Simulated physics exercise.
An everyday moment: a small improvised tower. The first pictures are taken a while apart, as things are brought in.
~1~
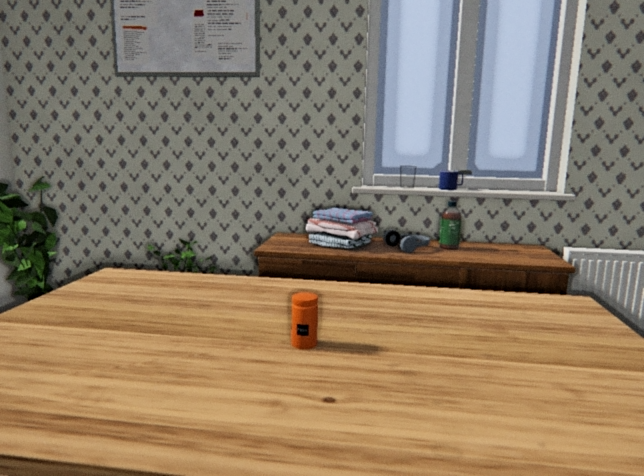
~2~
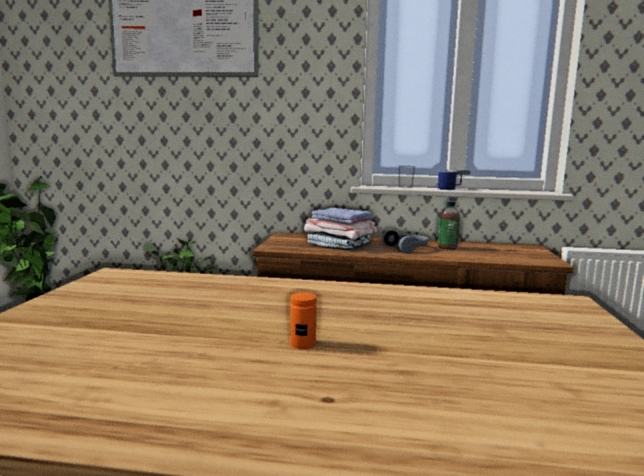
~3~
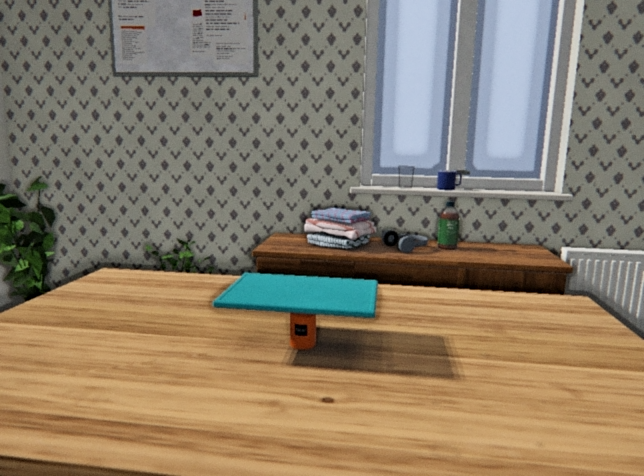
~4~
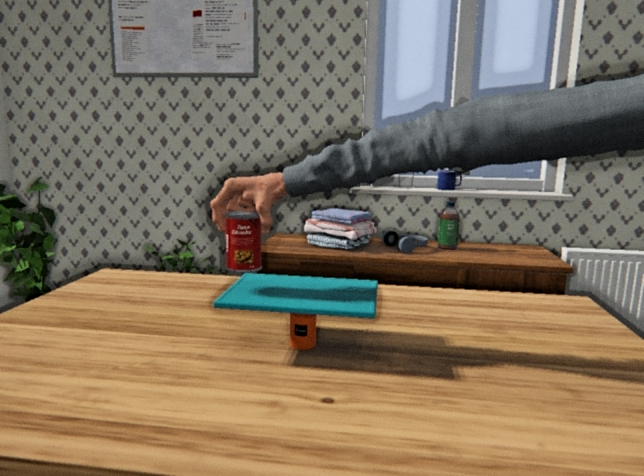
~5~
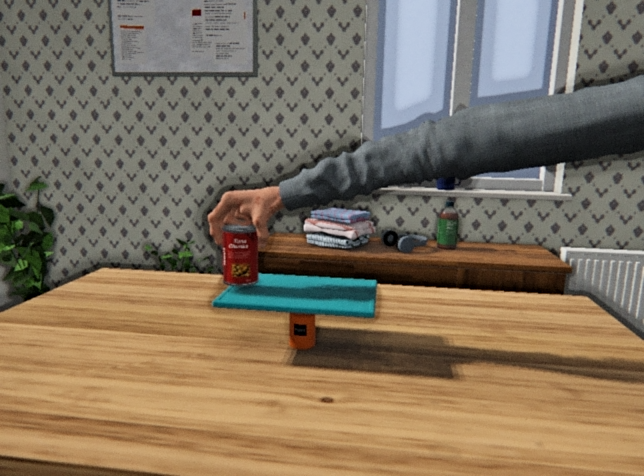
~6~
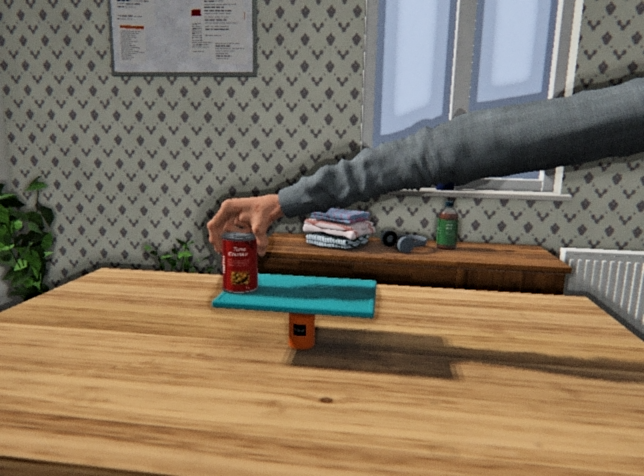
We see an orange container standing on a wooden table, then a turquoise lid resting flat on top of it. A hand reaches in from the right and lowers a red tin onto the lid's left end, still gripping it.
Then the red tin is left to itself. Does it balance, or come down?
It gives way.
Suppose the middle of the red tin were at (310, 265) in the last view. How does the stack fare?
Then it keeps its balance.
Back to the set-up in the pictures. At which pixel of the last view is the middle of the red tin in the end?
At about (167, 324).
Then, 0.30 s later than the last frame, red tin now fallen; turquoise lid tilted by 32°.
Then, 0.50 s later than the last frame, turquoise lid tilted by 40°.
Then, 0.60 s later than the last frame, turquoise lid tilted by 31°; orange shaker moved a little.
When it is over, fallen, red tin and turquoise lid; orange shaker as before. End places, in pixels of the last picture, red tin near (167, 324). The stack loses its balance.
